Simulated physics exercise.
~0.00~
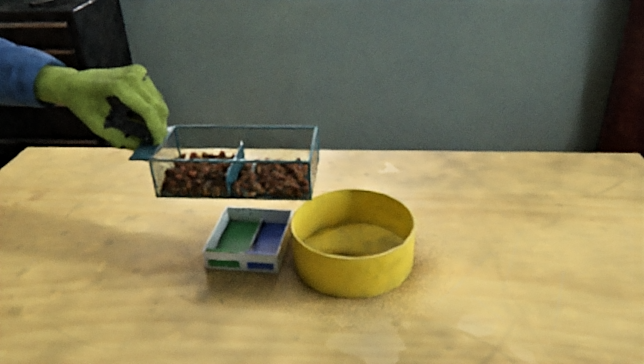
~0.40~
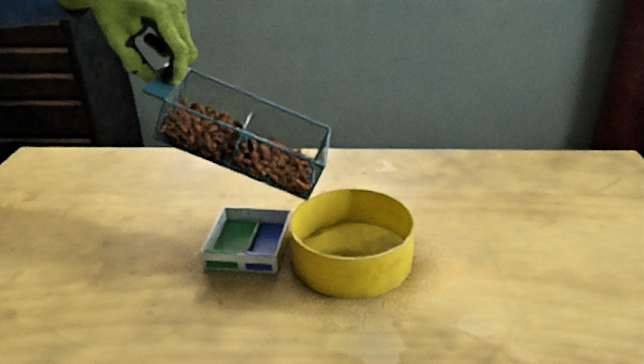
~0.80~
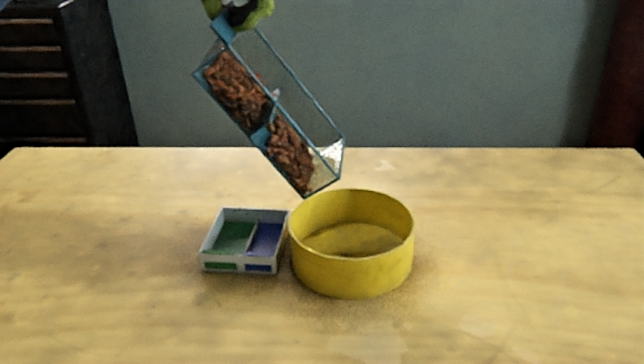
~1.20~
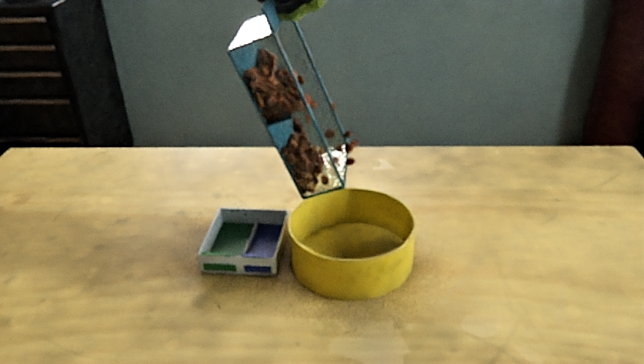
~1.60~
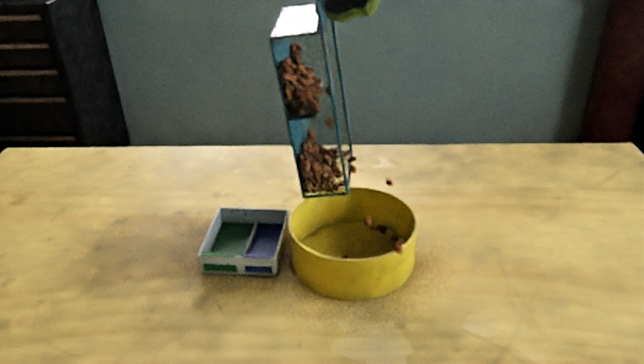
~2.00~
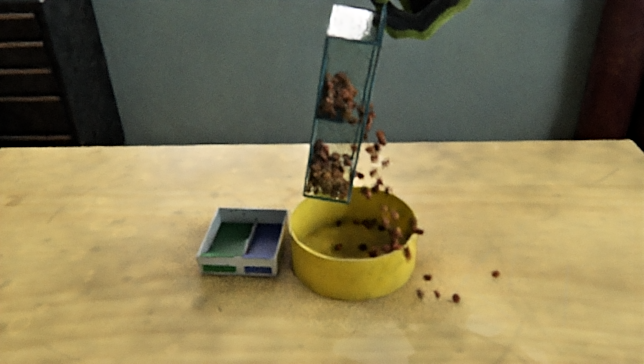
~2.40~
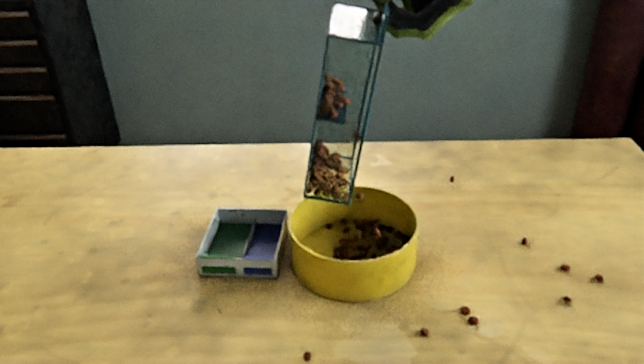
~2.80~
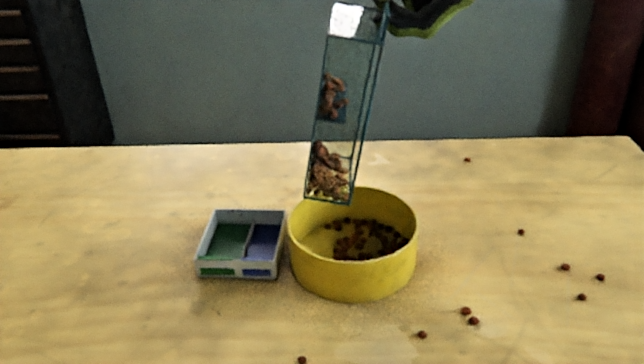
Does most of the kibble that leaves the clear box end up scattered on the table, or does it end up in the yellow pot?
Most of it ends up in the yellow pot. Only a few pieces lie scattered on the table, and none settle in the green or blue section of the tin.
